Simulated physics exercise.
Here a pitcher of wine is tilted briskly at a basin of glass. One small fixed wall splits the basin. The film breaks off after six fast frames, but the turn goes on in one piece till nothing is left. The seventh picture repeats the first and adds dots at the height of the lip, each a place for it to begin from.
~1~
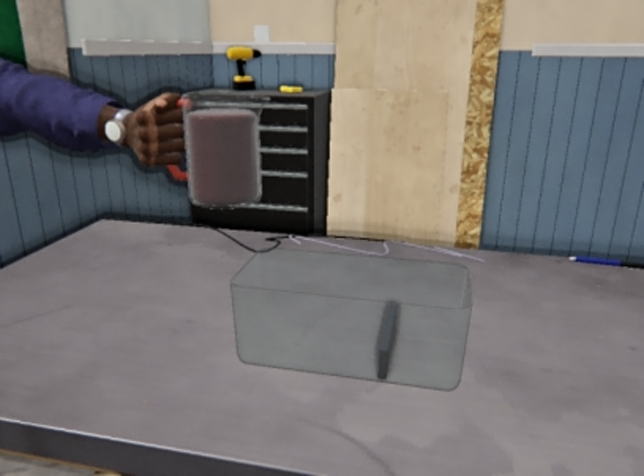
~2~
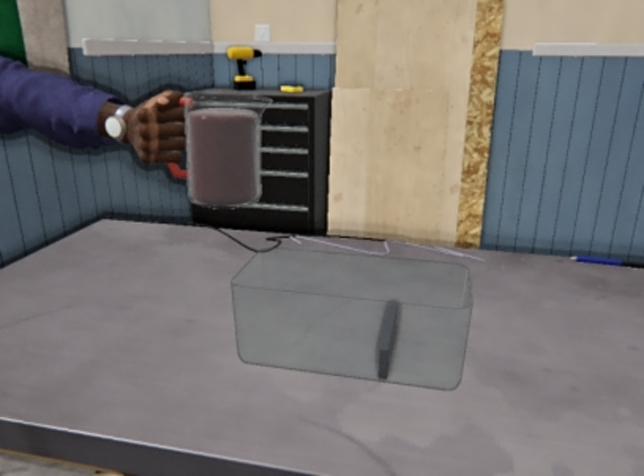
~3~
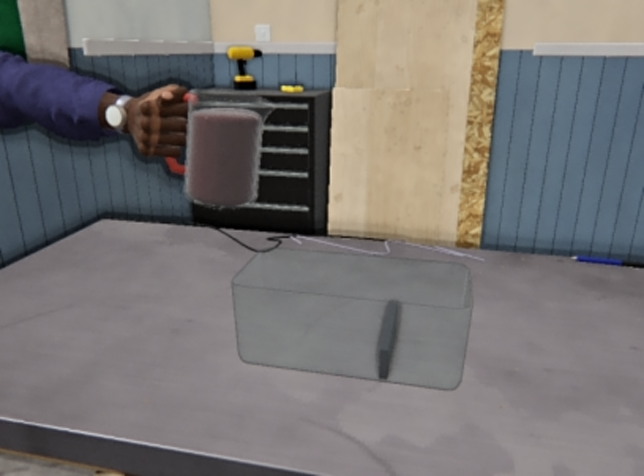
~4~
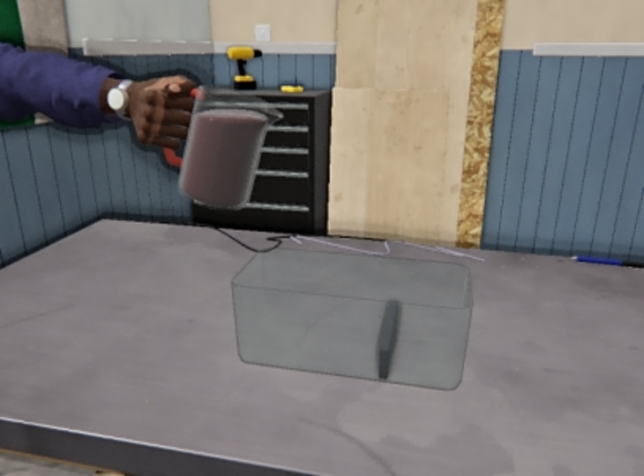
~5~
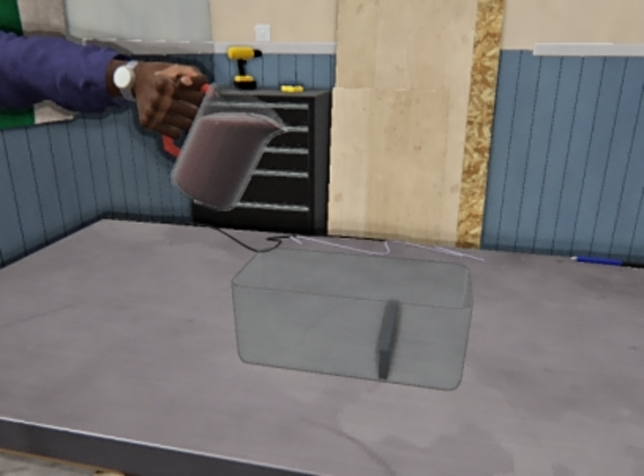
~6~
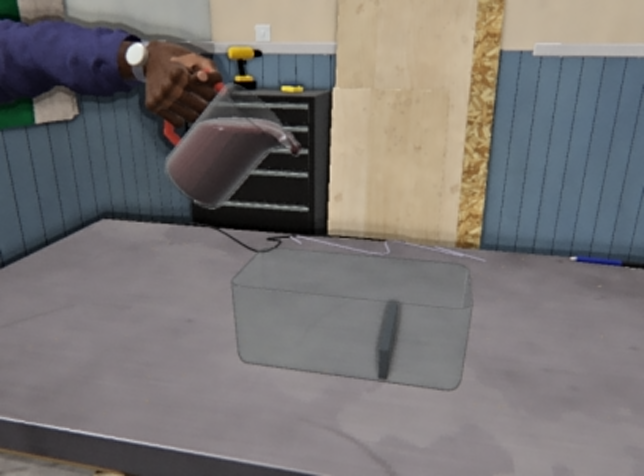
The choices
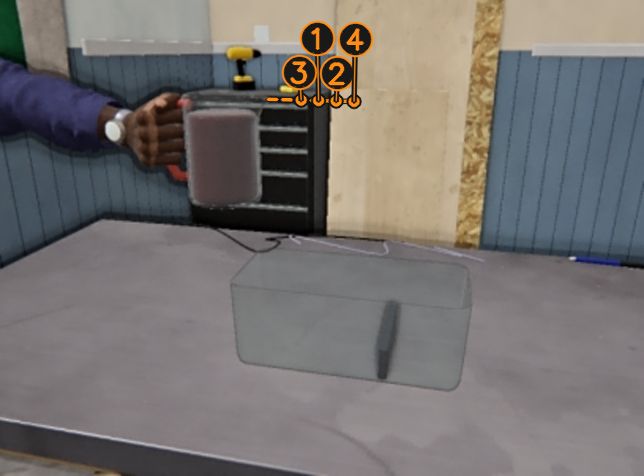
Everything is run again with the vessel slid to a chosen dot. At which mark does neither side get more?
The best dot is 2.
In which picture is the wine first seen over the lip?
In picture 6.
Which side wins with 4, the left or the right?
The right side.
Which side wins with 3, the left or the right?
The left side.
On the marked copy, 1 at (318, 100); 2 at (336, 101); 3 at (301, 100); 4 at (354, 101).
If 1 is chosen, about 78 % ends left of the wall and 16 % right of it; 6 % is lost outside.
If 2 is chosen, about 48 % ends left of the wall and 51 % right of it.
If 3 is chosen, about 91 % ends left of the wall and 3 % right of it; 6 % is lost outside.
If 4 is chosen, about 26 % ends left of the wall and 72 % right of it; 3 % is lost outside.
